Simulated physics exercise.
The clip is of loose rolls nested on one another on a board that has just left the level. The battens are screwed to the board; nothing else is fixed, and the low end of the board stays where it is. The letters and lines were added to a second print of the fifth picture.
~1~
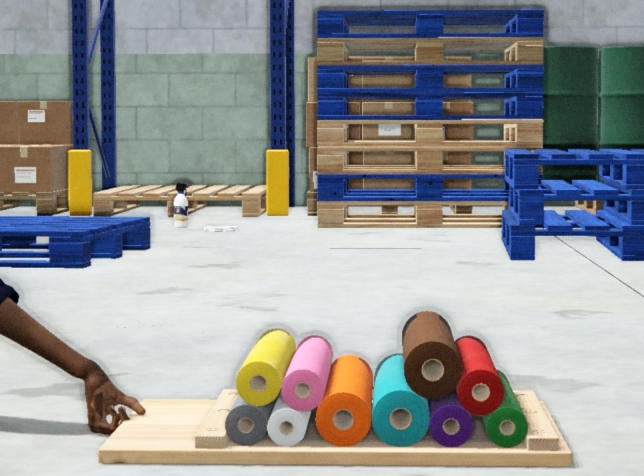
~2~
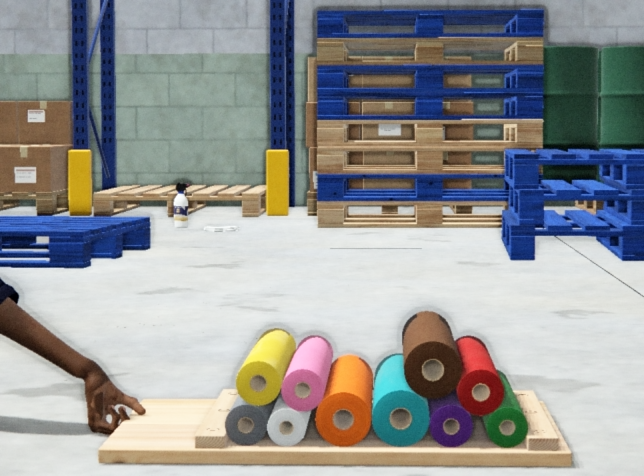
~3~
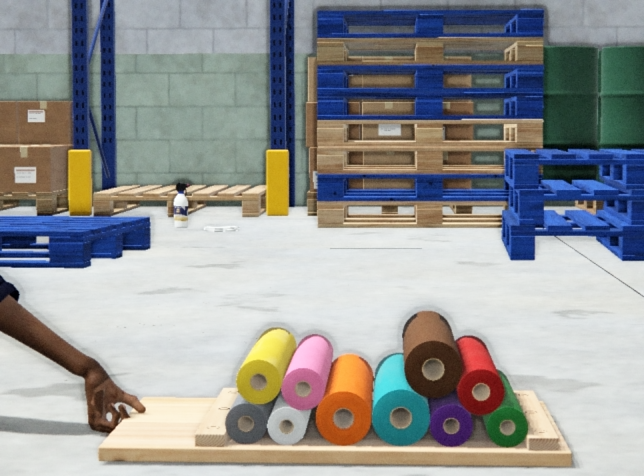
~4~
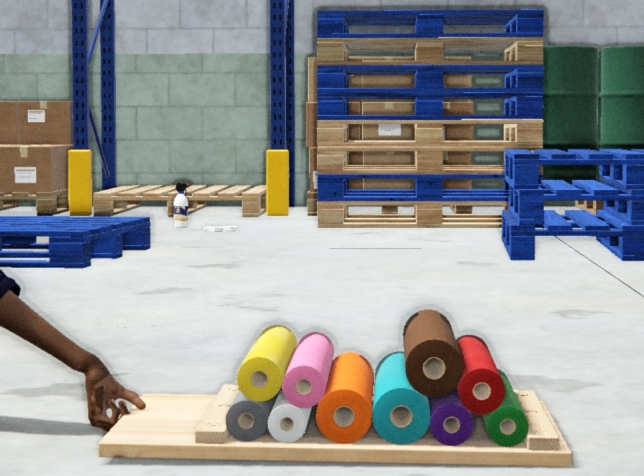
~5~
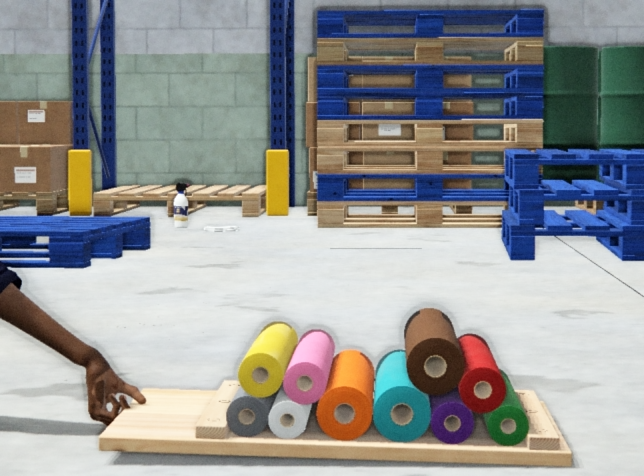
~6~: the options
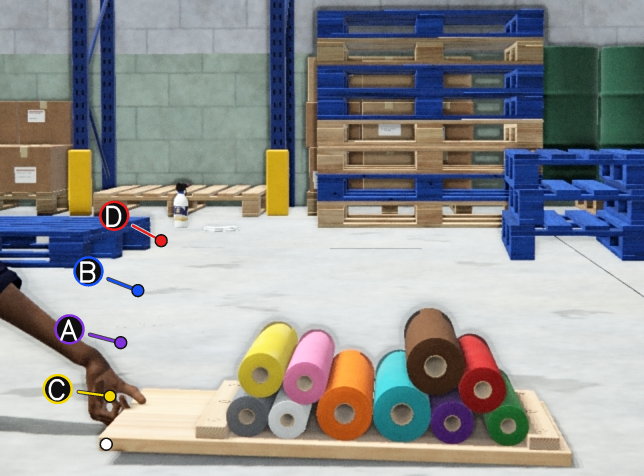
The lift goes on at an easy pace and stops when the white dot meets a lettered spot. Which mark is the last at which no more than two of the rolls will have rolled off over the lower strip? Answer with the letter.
The last mark within the limit is B.
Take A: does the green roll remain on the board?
The green roll: Yes.
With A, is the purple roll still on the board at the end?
Yes.
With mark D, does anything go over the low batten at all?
Yes.
On the copy, A at (121, 343); B at (138, 291); C at (110, 396); D at (161, 241); the white dot at (106, 444).
On B. First, board at 15°.
Then, board at 21°.
Finally, board at 21°, two over the low batten (red, brown).
By contrast, A two over the low batten (red, brown); C none over the low batten; D three over the low batten (red, pink, brown).
